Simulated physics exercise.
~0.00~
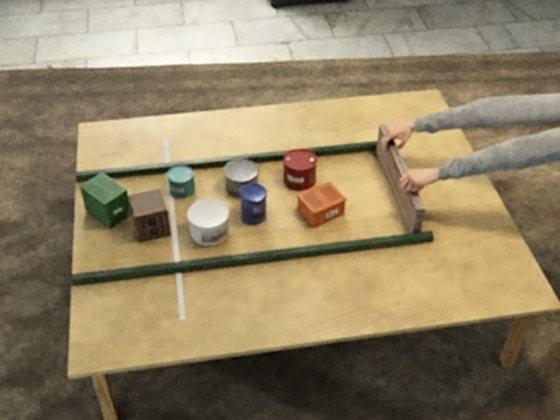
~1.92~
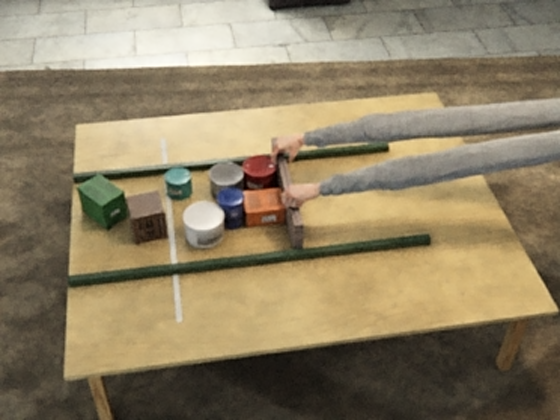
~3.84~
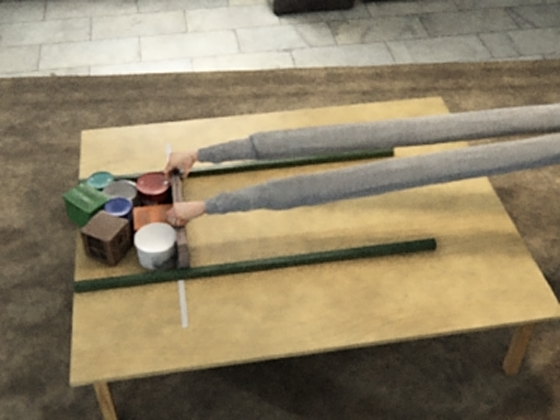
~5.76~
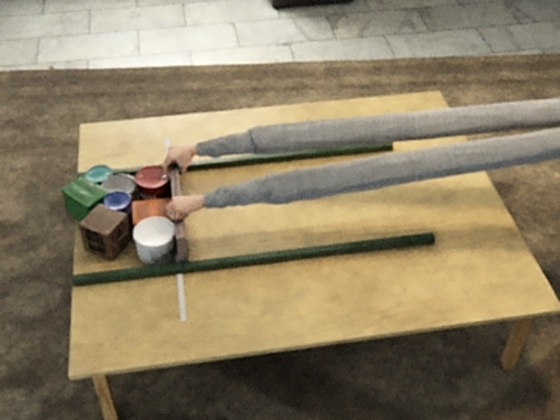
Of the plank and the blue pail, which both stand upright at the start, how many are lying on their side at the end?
None of them are lying on their side, as the plank and the blue pail are both still upright at the end.
